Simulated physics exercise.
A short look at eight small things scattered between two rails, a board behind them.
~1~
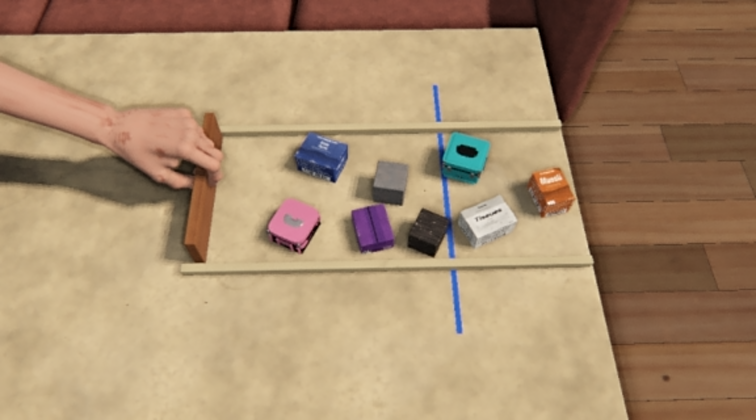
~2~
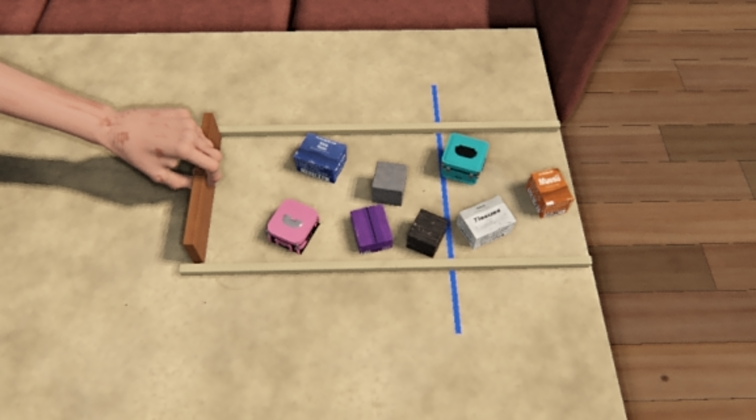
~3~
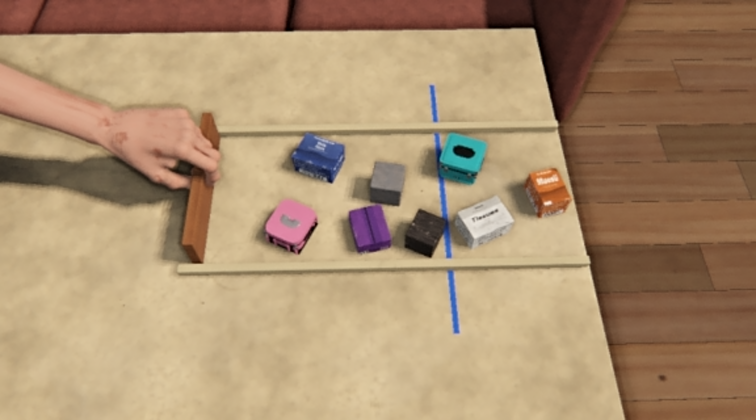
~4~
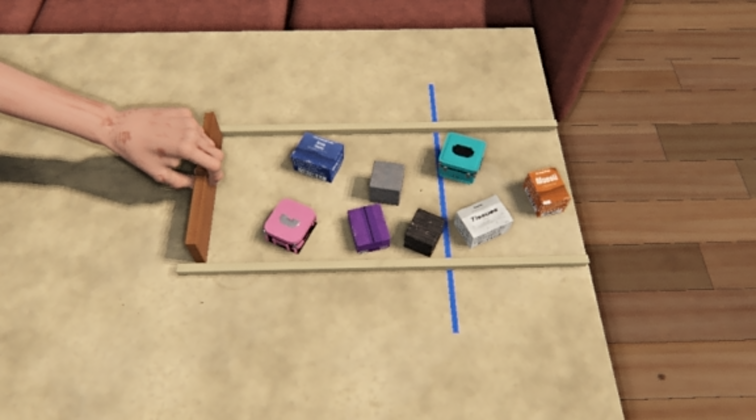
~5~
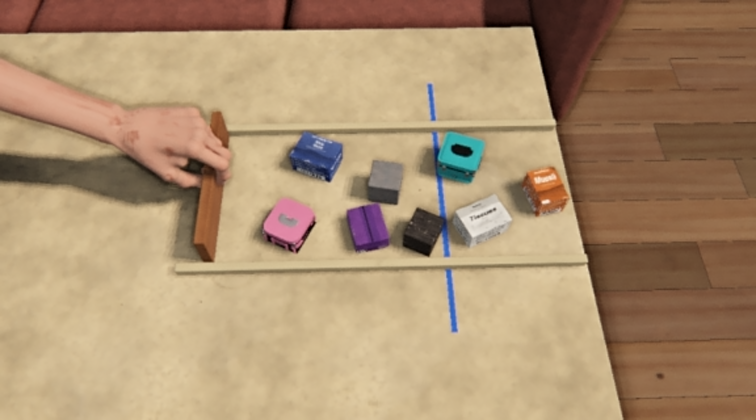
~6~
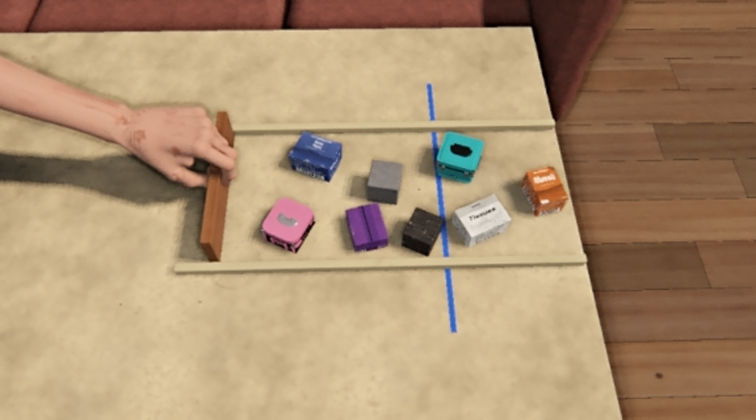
On a tabletop, a hand holding a wooden board upright behind eight small scattered boxes, then nudging it slightly right between rails.
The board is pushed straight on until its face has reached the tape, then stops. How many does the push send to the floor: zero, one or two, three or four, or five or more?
As it turns out, the number that fall off is zero.
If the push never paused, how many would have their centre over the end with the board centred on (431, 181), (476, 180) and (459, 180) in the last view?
Place by place, 0, 2 and 2.
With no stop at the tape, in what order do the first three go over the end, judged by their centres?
Earliest first: The orange box, then the white box, then the black block.
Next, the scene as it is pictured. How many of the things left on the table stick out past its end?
It comes to 2.
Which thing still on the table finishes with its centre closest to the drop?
The orange box ends nearest.
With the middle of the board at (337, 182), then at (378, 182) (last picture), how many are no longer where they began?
First 4, then 6.
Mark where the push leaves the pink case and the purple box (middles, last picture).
The pink case at (462, 216), the purple box at (499, 230).
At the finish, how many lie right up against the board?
In contact: 3.
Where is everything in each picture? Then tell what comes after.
The first picture shows orange box (551, 193); white box (487, 222); turquoise case (465, 159); board (205, 186); tape (446, 194).
The second picture shows white box (486, 222); purple box (372, 229).
The third picture shows turquoise case (462, 160); pink case (292, 227).
The fourth picture shows orange box (546, 192); black block (424, 233).
The fifth picture shows white box (482, 221); grey block (386, 182).
The sixth picture shows orange box (544, 191); white box (481, 221); turquoise case (459, 158); board (219, 185); tape (440, 192).
Early on, none off yet; orange box at rest near (544, 191); white box at rest near (481, 221); turquoise case at rest near (459, 158).
A while later, none off yet; orange box at rest near (544, 191); white box at rest near (484, 220); turquoise case at rest near (459, 158).
Further along, none off yet; orange box travelled a little near (562, 187); white box travelled about its own width near (537, 217); turquoise case travelled a little near (473, 159).
Finally, the number that fall off is zero.
